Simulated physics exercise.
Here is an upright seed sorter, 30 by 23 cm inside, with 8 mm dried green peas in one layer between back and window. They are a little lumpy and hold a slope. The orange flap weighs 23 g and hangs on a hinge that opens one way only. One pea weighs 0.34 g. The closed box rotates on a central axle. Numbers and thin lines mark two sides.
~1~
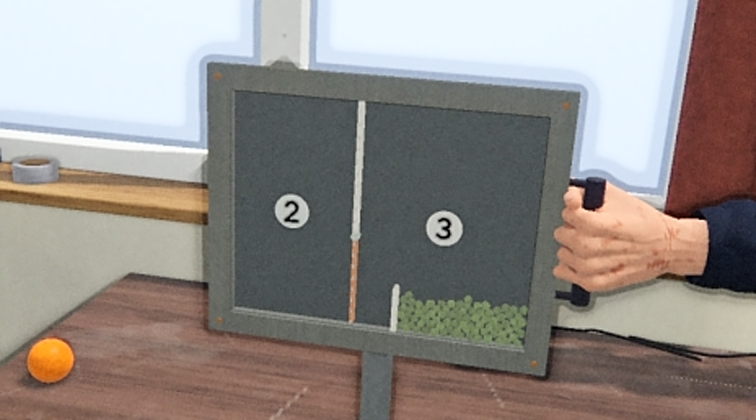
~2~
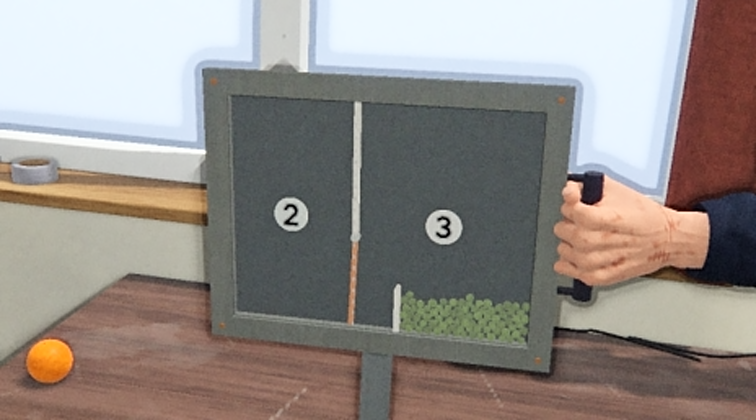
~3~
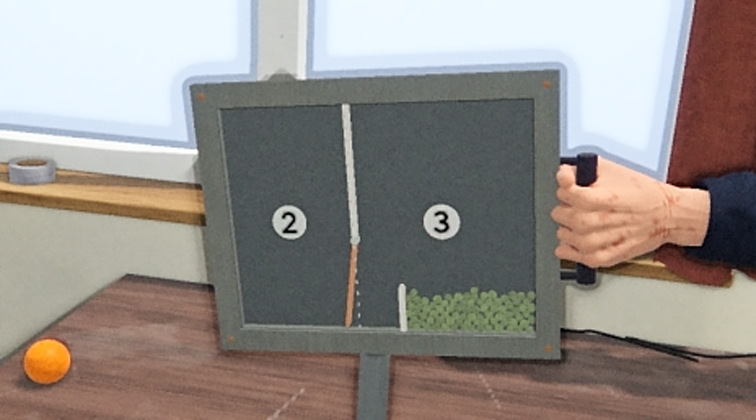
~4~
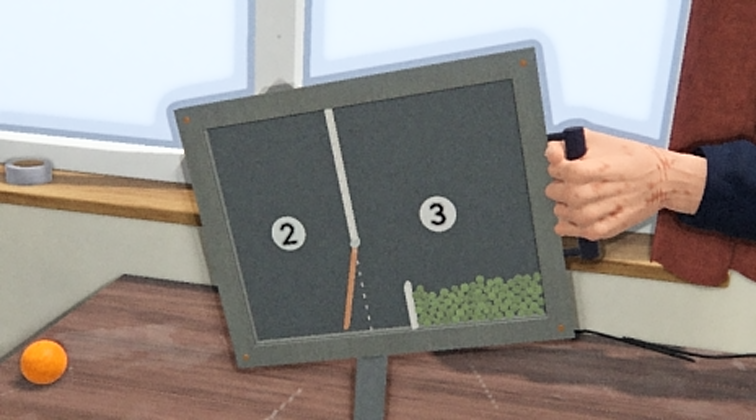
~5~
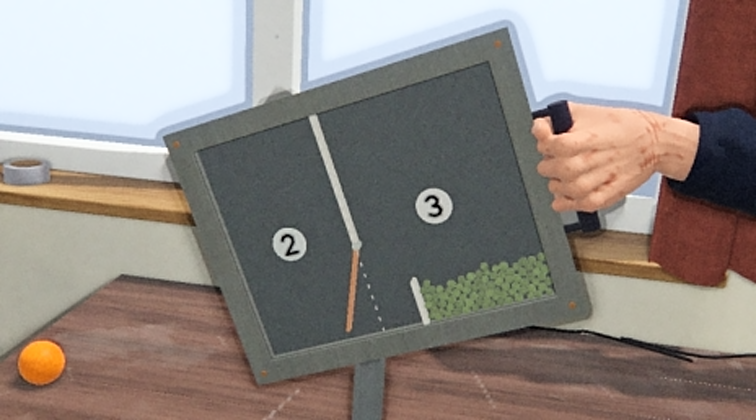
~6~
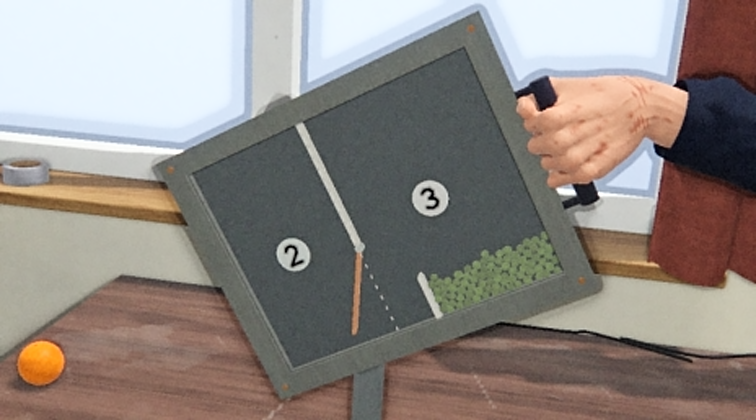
A hand in a dark sleeve grips the black handle at the right of an upright grey-framed box, seen from the front on a dark wooden table before a bright window. Green peas lie behind a short white wall at lower right, with an orange flap hanging under a white divider and an orange ball at left. The hand turns the box anticlockwise, steadily, the peas staying heaped in a slope.
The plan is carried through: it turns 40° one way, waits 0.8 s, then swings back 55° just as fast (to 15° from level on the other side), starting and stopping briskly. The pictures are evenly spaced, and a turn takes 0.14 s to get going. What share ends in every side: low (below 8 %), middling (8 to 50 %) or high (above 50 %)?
Side 2: Low, side 3: High.
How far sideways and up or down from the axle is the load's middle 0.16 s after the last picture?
Some 13 cm right and 2 cm below.
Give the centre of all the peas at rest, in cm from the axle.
About 6 cm right and 11 cm below.
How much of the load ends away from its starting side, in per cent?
Some 0 per cent.
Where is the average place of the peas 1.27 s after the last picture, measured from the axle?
Some 10 cm right and 8 cm below.
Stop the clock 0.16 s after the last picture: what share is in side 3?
About 100 per cent.
Then, 0.16 s later than the last picture, it stands 40° anticlockwise; the peas' middle is 13 cm right of and 2 cm below the centre; no. 3, 100 %; orange flap open 35°.
Then, 1.27 s later than the last picture, it stands 13° anticlockwise; the peas' middle is 10 cm right of and 8 cm below the centre; no. 3, 100 %; orange flap open 11°.
Then, 1.58 s later than the last picture, it stands 15° clockwise; the peas' middle is 6 cm right of and 11 cm below the centre; no. 3, 100 %; orange flap shut.
At rest 2.1 s after the last picture, it stands 15° clockwise; no. 2, 0 %, no. 3, 100 %; orange flap shut.
